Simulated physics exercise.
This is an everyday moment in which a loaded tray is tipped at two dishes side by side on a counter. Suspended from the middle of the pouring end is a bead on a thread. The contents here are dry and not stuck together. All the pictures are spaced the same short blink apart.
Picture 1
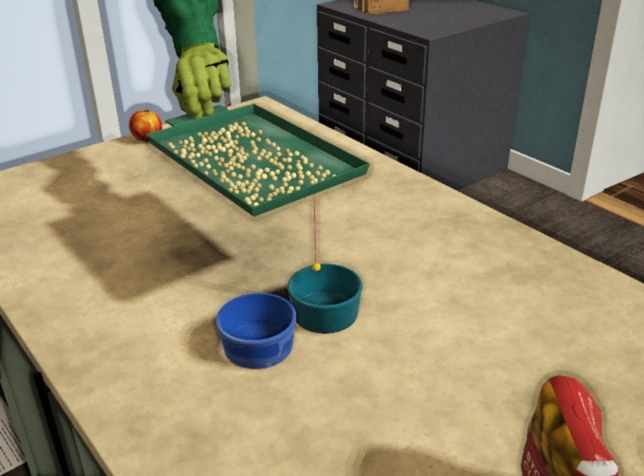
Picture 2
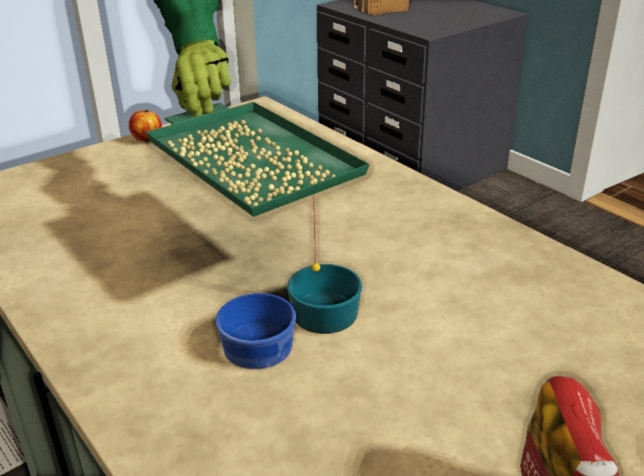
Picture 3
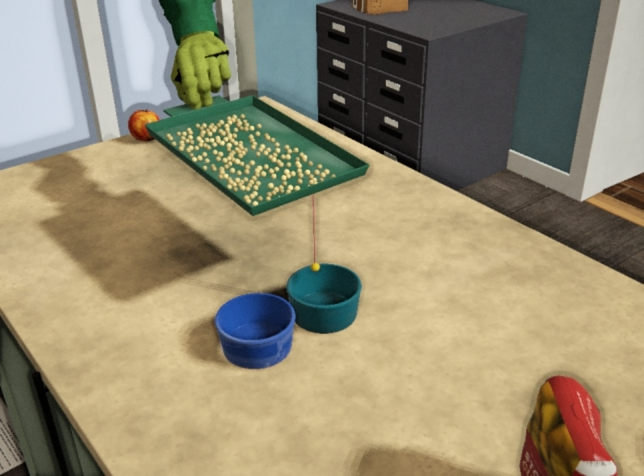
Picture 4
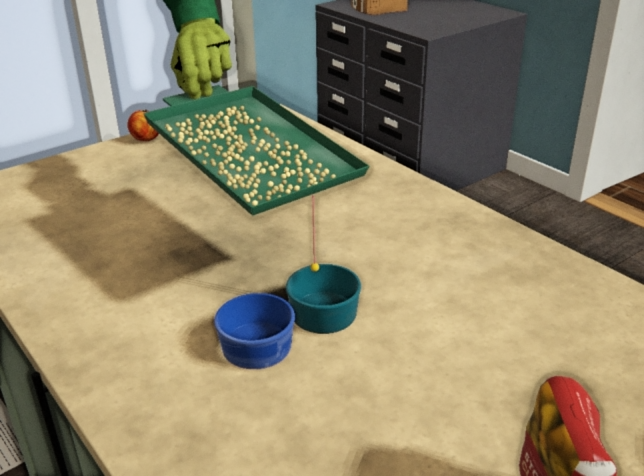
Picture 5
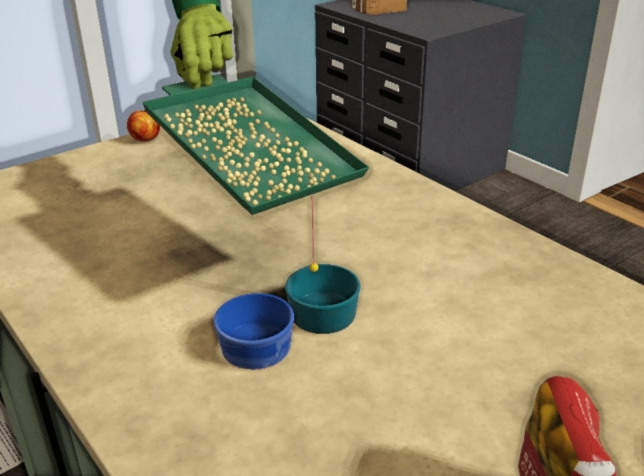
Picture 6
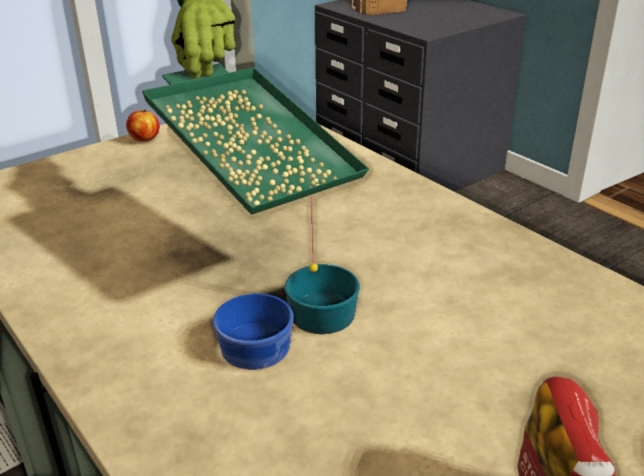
A green hand in a dark green sleeve is at the far end of a green tray of pale soya beans, above a tan counter in a room seen from above. A blue dish and a teal dish sit side by side below a yellow bead on a thread, with a red apple behind and a red packet at lower right. The hand and the tray's far end rise slowly, while the view stays almost still.
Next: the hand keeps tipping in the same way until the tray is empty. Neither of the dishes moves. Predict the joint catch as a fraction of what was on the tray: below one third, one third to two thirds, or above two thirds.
One third to two thirds.
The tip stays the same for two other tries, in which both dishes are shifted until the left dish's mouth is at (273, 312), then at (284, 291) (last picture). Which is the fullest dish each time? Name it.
With the first placement it's the one to the right, with the second it's the one to the right.
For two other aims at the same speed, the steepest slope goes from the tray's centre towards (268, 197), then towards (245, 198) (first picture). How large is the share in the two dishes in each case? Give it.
You'd get 90 per cent the first time and 80 per cent the second time.
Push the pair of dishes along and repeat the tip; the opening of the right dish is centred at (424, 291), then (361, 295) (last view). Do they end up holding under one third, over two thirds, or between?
Under a third; between a third and two thirds.
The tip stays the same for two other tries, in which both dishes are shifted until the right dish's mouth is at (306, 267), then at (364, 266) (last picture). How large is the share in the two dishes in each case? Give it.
0 %, 70 %.
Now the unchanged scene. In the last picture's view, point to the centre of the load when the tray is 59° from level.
Centre estimate: (316, 183).
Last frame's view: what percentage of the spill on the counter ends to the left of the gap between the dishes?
Left fraction: Around 0 per cent.
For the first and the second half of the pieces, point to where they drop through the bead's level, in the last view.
Early-half point (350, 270); late-half point (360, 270).
Just after the last frame, tray tipped steeply; the larger part on the tray; just a few in the right dish; about a tenth outside both; about a tenth in the air.
A moment on, tray tipped right over; roughly a quarter on the tray; roughly a quarter in the right dish; roughly a quarter outside both; roughly a third in the air.
Further on, tray tipped past a quarter turn; roughly half in the right dish; roughly half outside both.
When it is over, tray tipped past a quarter turn; not one in the left dish; roughly half in the right dish; roughly half outside both.
